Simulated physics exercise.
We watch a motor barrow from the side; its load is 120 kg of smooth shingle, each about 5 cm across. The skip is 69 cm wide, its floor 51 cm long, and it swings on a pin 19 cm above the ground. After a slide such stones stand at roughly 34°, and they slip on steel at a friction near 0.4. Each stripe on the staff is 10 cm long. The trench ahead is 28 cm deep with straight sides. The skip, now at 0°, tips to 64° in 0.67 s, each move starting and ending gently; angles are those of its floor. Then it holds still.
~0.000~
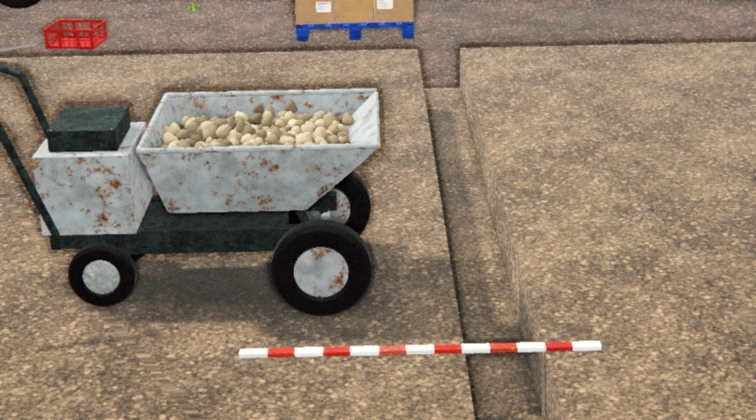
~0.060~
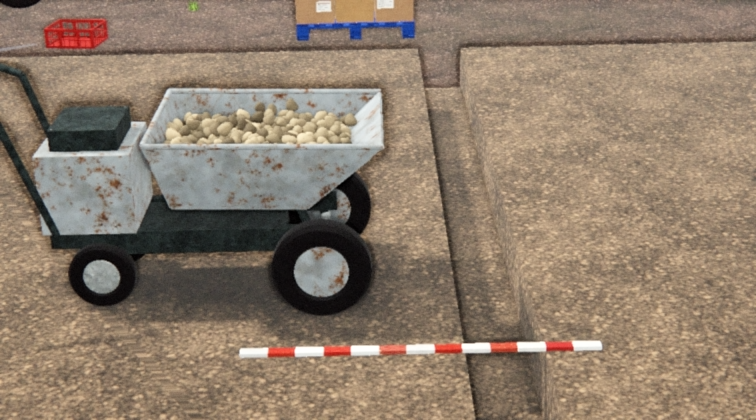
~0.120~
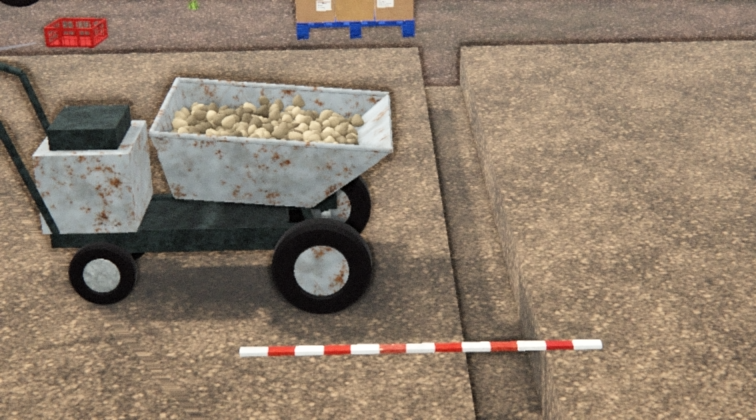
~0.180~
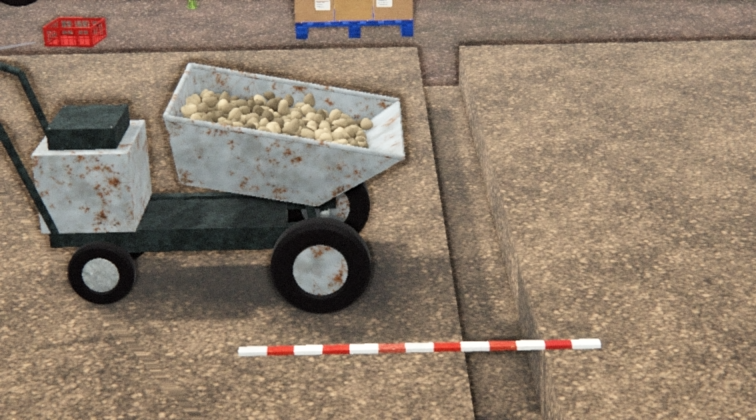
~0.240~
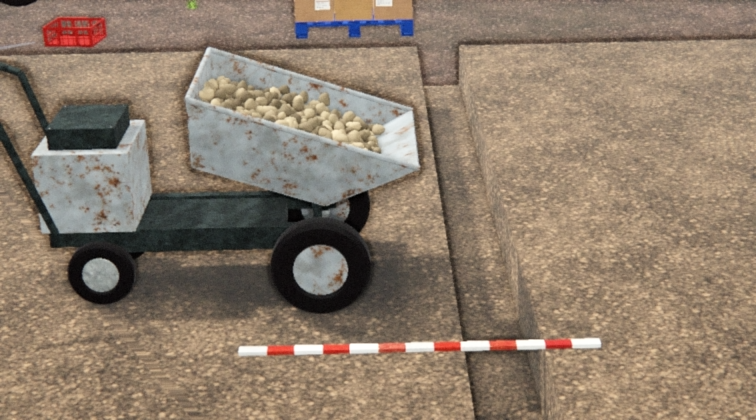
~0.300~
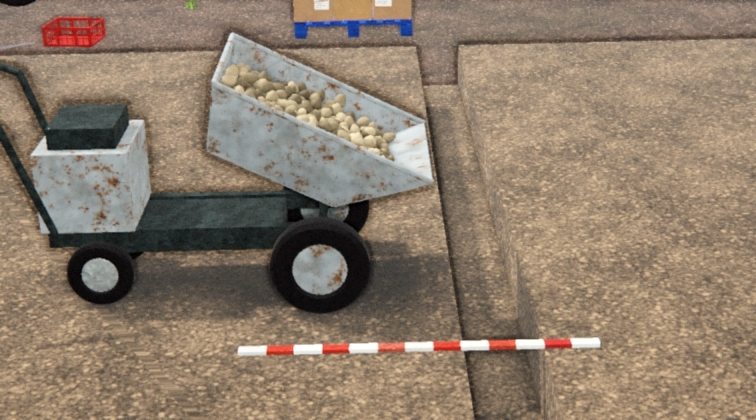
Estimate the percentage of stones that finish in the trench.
Close to 53 in a hundred.
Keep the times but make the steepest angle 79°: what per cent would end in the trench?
In that case some 80 per cent.
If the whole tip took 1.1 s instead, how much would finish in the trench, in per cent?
In that case some 65 per cent.
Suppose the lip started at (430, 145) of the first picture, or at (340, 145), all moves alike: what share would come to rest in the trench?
Near 10 per cent from the first place, 85 from the second.
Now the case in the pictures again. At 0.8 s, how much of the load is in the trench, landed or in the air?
Some 25 per cent.
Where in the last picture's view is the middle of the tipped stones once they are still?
Around (516, 299).
After 0.5 s the floor is at 54°; 100 % in the skip; the foremost stones are at (435, 202).
After 0.8 s the floor is at 64°; 75 % in the skip, 23 % in the trench, 2 % past the trench; the foremost stones are at (534, 260).
After 1.1 s the floor is at 64°; 14 % in the skip, 40 % in the trench, 46 % past the trench; the foremost stones are at (702, 261).
After 3.1 s the floor is at 64°; 0 % in the skip, 53 % in the trench, 47 % past the trench; the foremost stones are past the picture's edge.
